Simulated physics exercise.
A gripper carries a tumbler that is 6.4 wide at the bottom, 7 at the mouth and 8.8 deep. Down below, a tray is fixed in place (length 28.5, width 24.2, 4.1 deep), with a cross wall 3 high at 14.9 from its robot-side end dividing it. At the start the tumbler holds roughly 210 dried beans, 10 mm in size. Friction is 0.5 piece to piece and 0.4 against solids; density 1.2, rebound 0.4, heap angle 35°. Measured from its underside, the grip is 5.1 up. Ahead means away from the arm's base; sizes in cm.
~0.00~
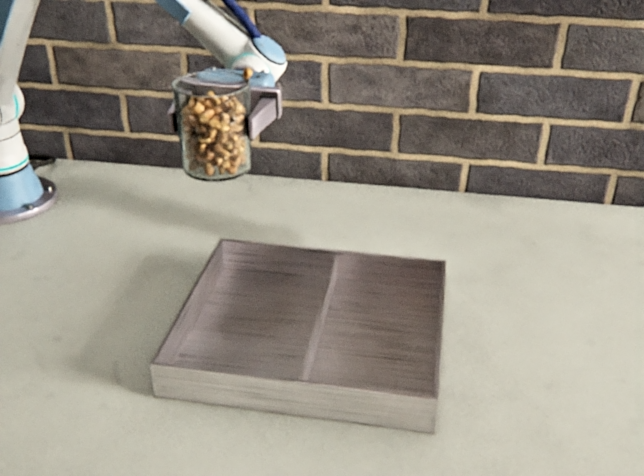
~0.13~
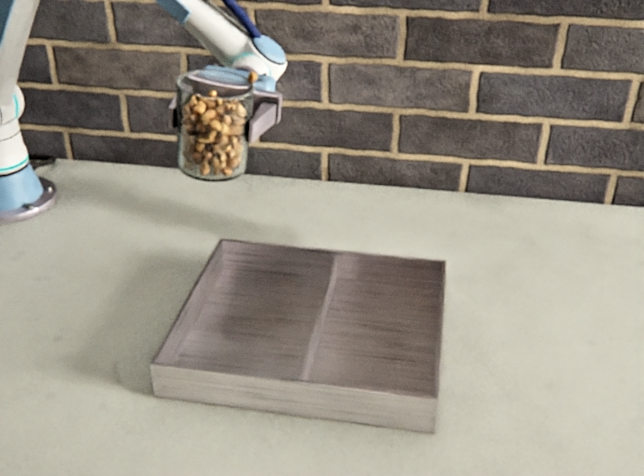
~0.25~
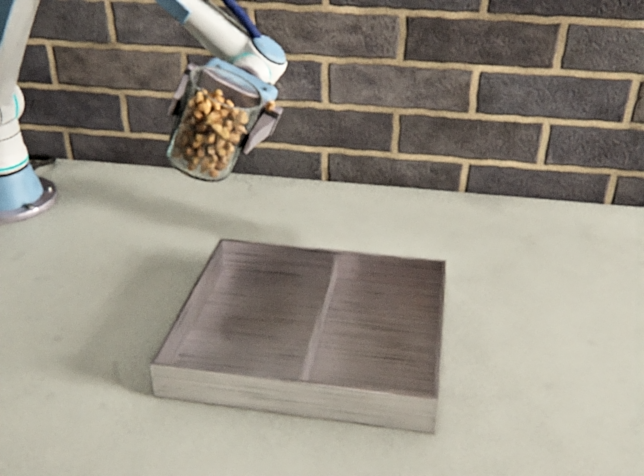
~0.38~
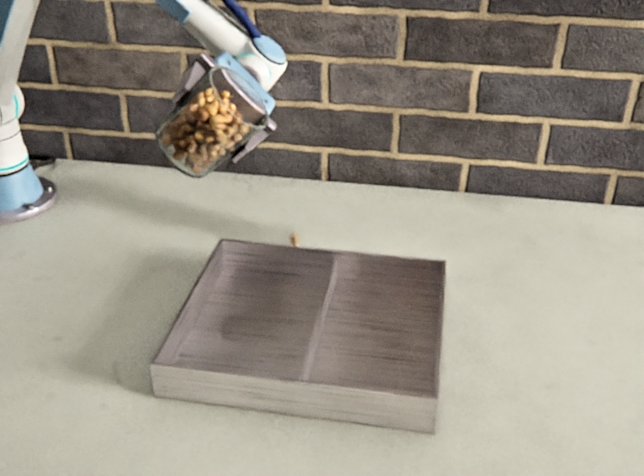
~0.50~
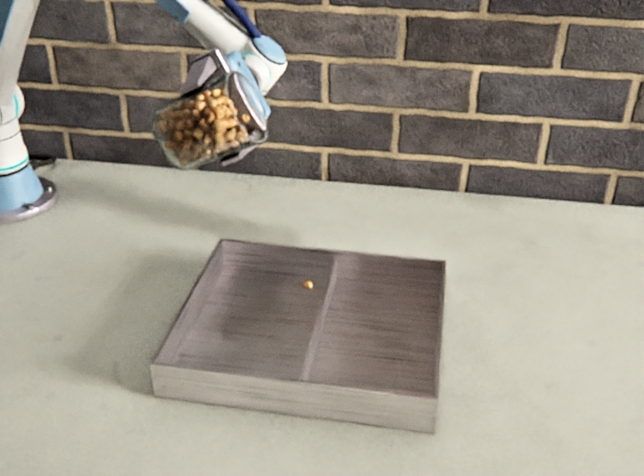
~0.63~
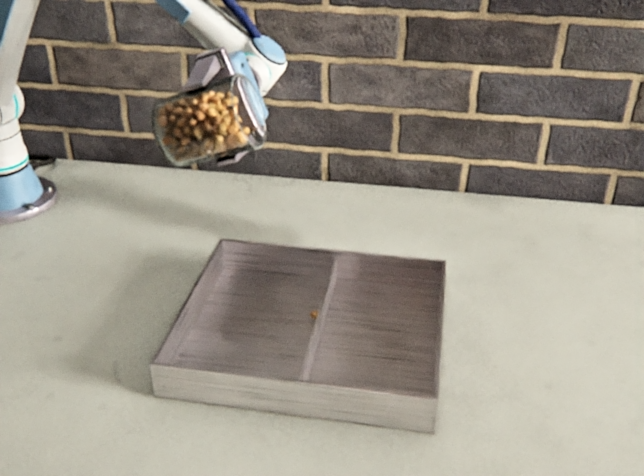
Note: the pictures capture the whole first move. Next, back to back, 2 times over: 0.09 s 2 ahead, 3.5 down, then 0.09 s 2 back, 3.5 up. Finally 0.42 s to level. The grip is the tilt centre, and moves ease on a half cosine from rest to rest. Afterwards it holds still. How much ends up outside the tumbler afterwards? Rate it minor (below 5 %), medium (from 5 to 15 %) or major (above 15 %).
Rated: Medium.
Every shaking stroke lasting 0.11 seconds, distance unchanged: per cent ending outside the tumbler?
It would come to roughly 5 %.
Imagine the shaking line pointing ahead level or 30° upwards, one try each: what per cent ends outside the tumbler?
50 and 70 %.
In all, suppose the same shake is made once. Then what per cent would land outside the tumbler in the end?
In that case it would be roughly 5 per cent.
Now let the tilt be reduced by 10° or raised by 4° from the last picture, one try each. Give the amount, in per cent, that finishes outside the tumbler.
I'd expect close to 5 and then 15 per cent.
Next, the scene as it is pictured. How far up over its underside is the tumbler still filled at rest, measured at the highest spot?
Roughly 8.5 centimetres.
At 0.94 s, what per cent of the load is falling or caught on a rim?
I'd reckon close to 3 per cent.
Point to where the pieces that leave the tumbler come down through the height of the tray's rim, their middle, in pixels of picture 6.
Close to pixel (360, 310).
After 0.94 s, tilted 70° forward, highest piece 26 above the table; 205 in the tumbler, 2 in the far-side part, 1 in the robot-side part, 6 in flight or on a rim.
After 1.25 s, tilted 21° forward, highest piece 29 above the table; 193 in the tumbler, 12 in the far-side part, 7 in the robot-side part, 1 on the table or floor, 1 in flight or on a rim.
After 1.61 s, level, highest piece 30 above the table; 193 in the tumbler, 12 in the far-side part, 7 in the robot-side part, 2 on the table or floor.
After 2.66 s, level, highest piece 30 above the table; 193 in the tumbler, 12 in the far-side part, 7 in the robot-side part, 2 on the table or floor.
In the end, 193 in the tumbler, 12 in the far-side part, 7 in the robot-side part, 2 on the table or floor. That is 10 % outside the tumbler.
